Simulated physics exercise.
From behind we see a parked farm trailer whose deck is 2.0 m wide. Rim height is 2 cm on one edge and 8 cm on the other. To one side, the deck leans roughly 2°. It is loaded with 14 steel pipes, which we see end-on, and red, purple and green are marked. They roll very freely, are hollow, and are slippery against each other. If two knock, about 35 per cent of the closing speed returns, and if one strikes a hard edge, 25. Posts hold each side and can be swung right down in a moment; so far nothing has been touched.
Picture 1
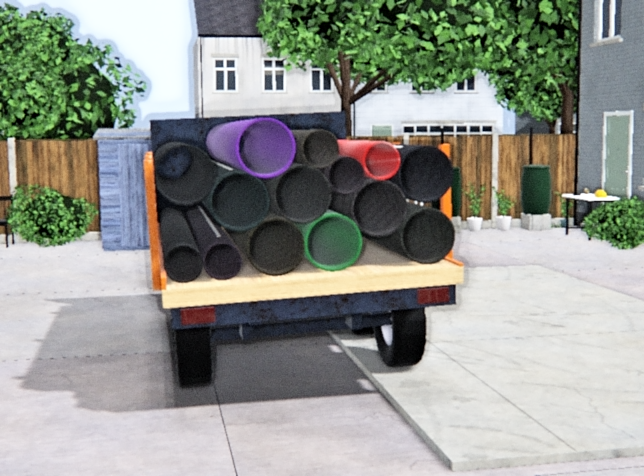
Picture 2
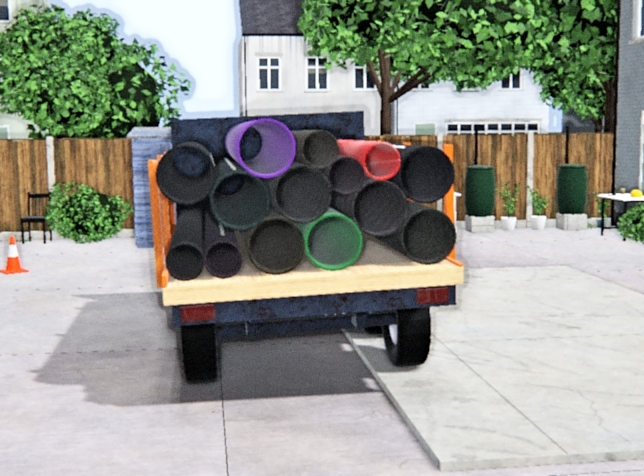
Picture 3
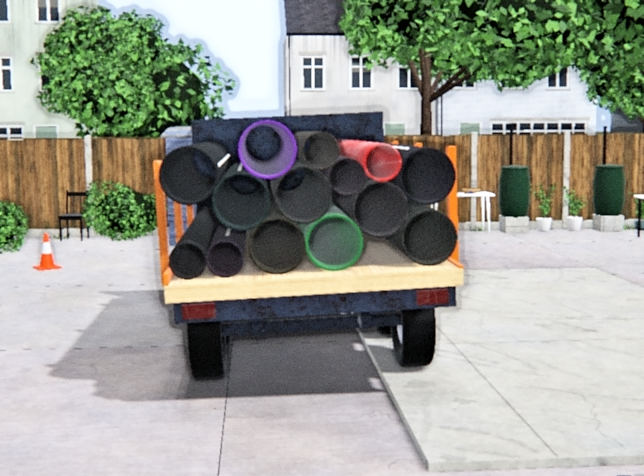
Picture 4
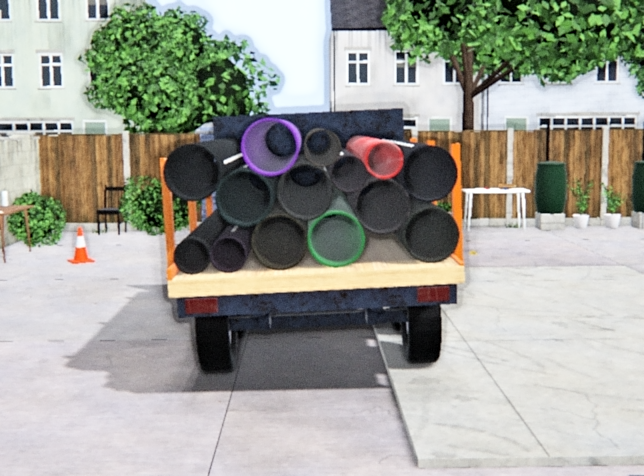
The camera swings slowly around the back of a parked farm trailer in a paved yard, so that the fence, trees and pale houses behind slide to the right and an orange cone comes into view at left. On the pale deck between orange side posts lie stacked dark pipes seen end-on, with purple upper left, red upper right and green low in the middle. The trailer and its load stay still.
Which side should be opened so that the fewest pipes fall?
Safer bet: The left.
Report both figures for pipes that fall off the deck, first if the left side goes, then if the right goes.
Left side 3, right side 6.
If it is the left, after 1.3 s, red is up on others, 55 cm from the right edge; purple is up on others, 40 cm from the left edge, rolling left; green is on the deck, 90 cm from the right edge; 1 of 14 is off.
If it is the left, in the end, red is up on others, 55 cm from the right edge; purple is on the ground to the left; green is on the deck, 90 cm from the right edge; 3 of 14 are off.
If it is the right, after 1.3 s, red is up on others, 5 cm from the right edge, rolling right; purple is up on others, 85 cm from the left edge, rolling right; green is on the deck, 65 cm from the right edge, rolling right; 2 of 14 are off.
If it is the right, in the end, red is down on the right; purple is up on others, 95 cm from the left edge; green is on the deck, 10 cm from the right edge; 6 of 14 are off.
